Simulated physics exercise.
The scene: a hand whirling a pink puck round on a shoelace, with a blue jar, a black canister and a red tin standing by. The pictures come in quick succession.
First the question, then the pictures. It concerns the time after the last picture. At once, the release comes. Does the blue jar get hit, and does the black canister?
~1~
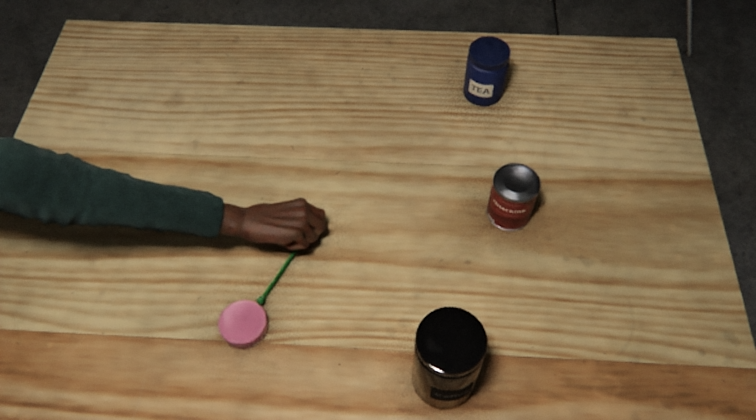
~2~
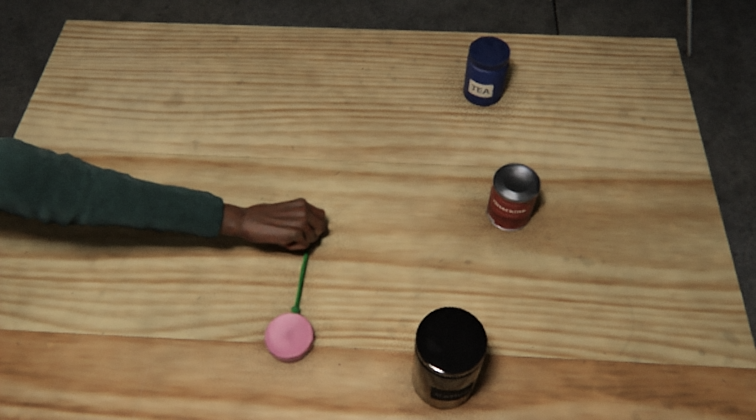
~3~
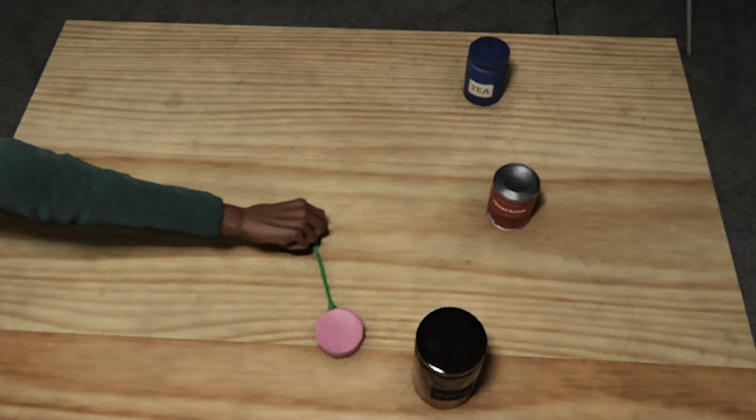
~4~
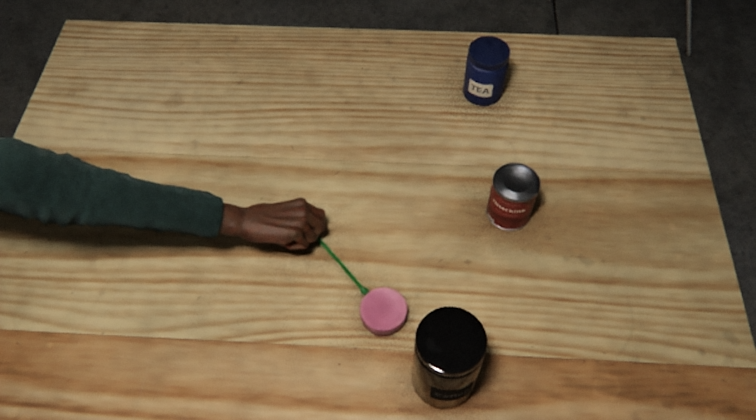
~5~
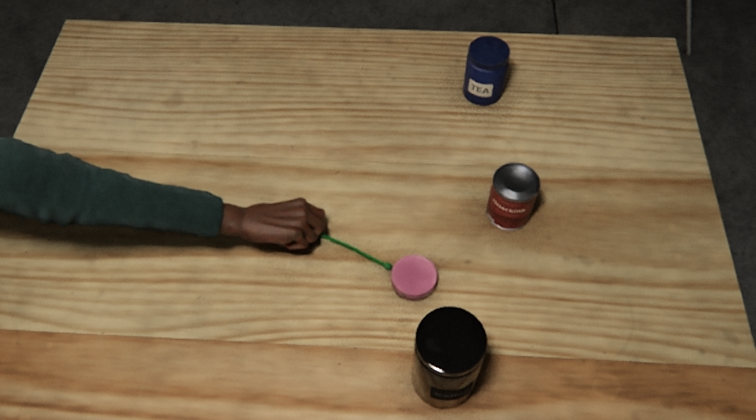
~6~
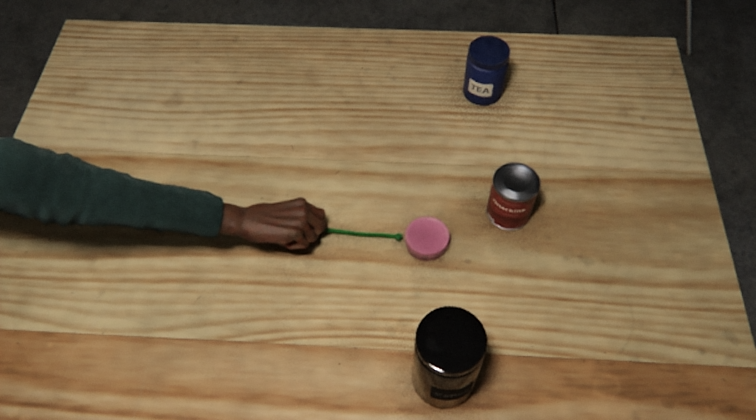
Answer: The blue jar stays clear, the black canister stays clear.
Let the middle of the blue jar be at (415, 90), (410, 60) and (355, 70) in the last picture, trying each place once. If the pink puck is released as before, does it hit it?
First case: Contact made; second case: Contact made; third case: No contact.
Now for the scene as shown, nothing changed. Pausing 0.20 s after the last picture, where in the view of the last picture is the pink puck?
Approx. position: (416, 91).
Then, 0.08 s on from there, puck near (422, 168).
Then, 0.20 s on from there, puck near (416, 91).
In the end, puck off the table. The blue jar remains clear and the black canister escapes it.
